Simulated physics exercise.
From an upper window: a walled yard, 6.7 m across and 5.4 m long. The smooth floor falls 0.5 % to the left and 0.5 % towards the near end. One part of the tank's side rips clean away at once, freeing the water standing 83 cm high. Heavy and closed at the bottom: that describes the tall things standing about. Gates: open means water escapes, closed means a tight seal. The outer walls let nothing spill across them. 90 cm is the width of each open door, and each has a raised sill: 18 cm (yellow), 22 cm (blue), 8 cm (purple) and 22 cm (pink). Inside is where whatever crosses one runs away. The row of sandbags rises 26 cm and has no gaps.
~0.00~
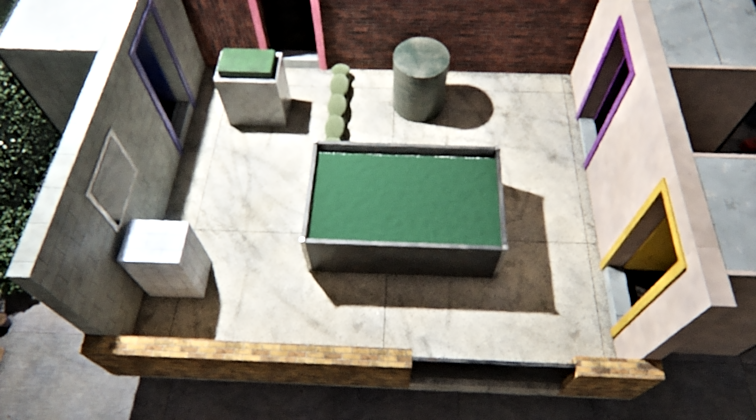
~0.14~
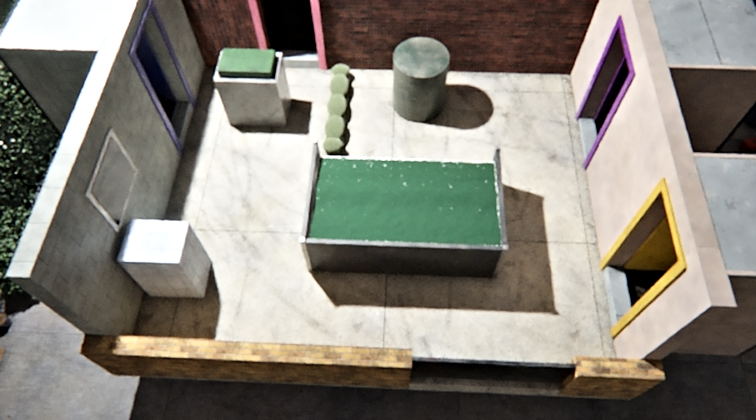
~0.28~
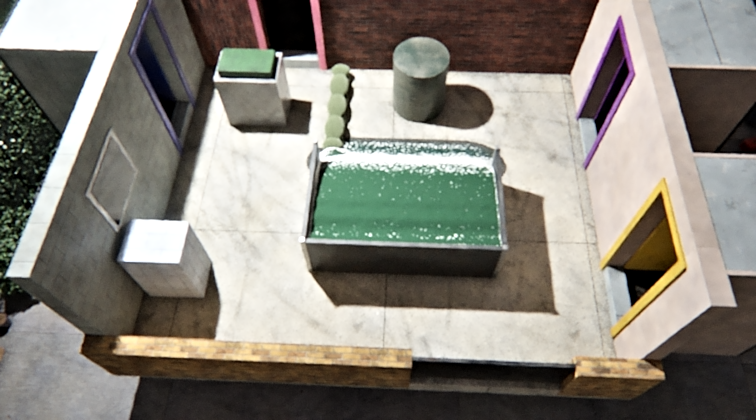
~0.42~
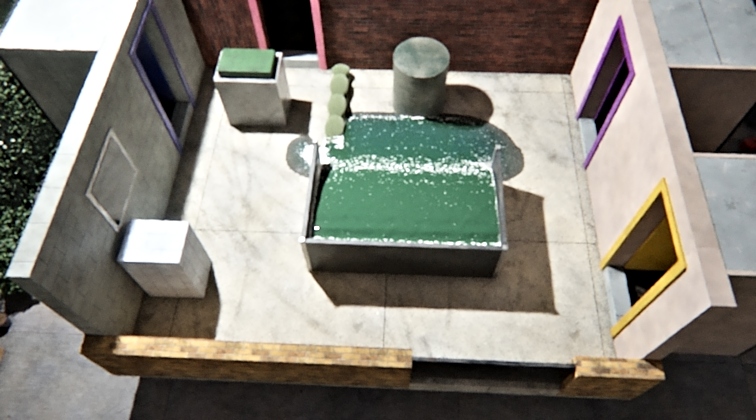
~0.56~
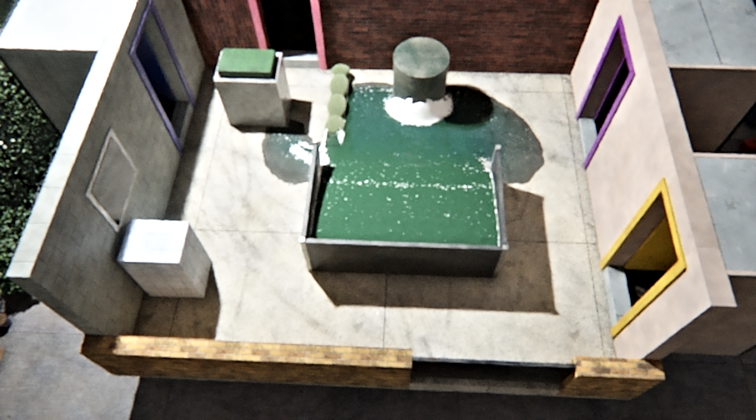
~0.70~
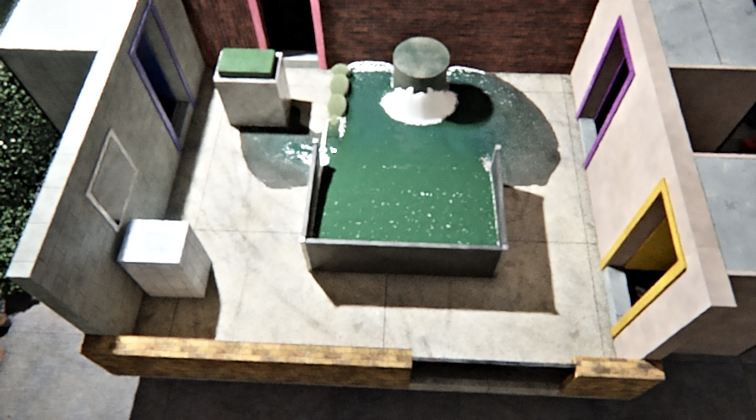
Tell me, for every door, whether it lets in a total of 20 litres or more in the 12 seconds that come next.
Yellow door: Less than stated, blue door: Less than stated, purple door: More than stated, pink door: Less than stated.
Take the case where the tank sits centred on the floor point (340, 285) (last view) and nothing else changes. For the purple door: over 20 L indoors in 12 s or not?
Then: Purple past it.
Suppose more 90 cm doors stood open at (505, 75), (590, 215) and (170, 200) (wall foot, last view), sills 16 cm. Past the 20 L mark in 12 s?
Door 1: Higher; door 2: Lower; door 3: Lower.
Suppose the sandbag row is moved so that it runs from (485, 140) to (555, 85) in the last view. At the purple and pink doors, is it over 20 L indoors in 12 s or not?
Note - purple: Limit exceeded; pink: Limit exceeded.
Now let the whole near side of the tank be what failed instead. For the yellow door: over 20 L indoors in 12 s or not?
At the yellow door the limit is exceeded.
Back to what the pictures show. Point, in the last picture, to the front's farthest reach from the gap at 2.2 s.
I'd put it near pixel (205, 73) of the last picture.
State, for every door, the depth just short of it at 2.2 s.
You'd get yellow at 0 cm, blue at 13 cm, purple at 16 cm, and pink at 16 cm.
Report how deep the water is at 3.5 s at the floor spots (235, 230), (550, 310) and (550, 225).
Listed order: 1 / 4 / 3 cm.
After 1.4 s water covers 40 % of the floor and is deepest (66 cm) near (351, 76); yellow door not reached, blue door 13 cm at the sill, 0 L in, purple door 5 cm at the sill, 0 L in, pink door 9 cm at the sill, 0 L in.
After 2.2 s water covers 45 % of the floor and is deepest (52 cm) near (562, 89); yellow door not reached, blue door 13 cm at the sill, 0 L in, purple door 16 cm at the sill, 3 L in, pink door 16 cm at the sill, 0 L in.
After 3.5 s water covers 70 % of the floor and is deepest (32 cm) near (480, 79); yellow door 5 cm at the sill, 0 L in, blue door 12 cm at the sill, 0 L in, purple door 23 cm at the sill, 147 L in, pink door 6 cm at the sill, 0 L in.
After 7.0 s water covers 95 % of the floor and is deepest (17 cm) near (342, 166); yellow door 13 cm at the sill, 0 L in, blue door 6 cm at the sill, 0 L in, purple door 8 cm at the sill, 224 L in, pink door 5 cm at the sill, 0 L in.
After 12.0 s water covers 95 % of the floor and is deepest (16 cm) near (318, 98); yellow door 10 cm at the sill, 0 L in, blue door 11 cm at the sill, 0 L in, purple door 10 cm at the sill, 241 L in, pink door 14 cm at the sill, 0 L in.
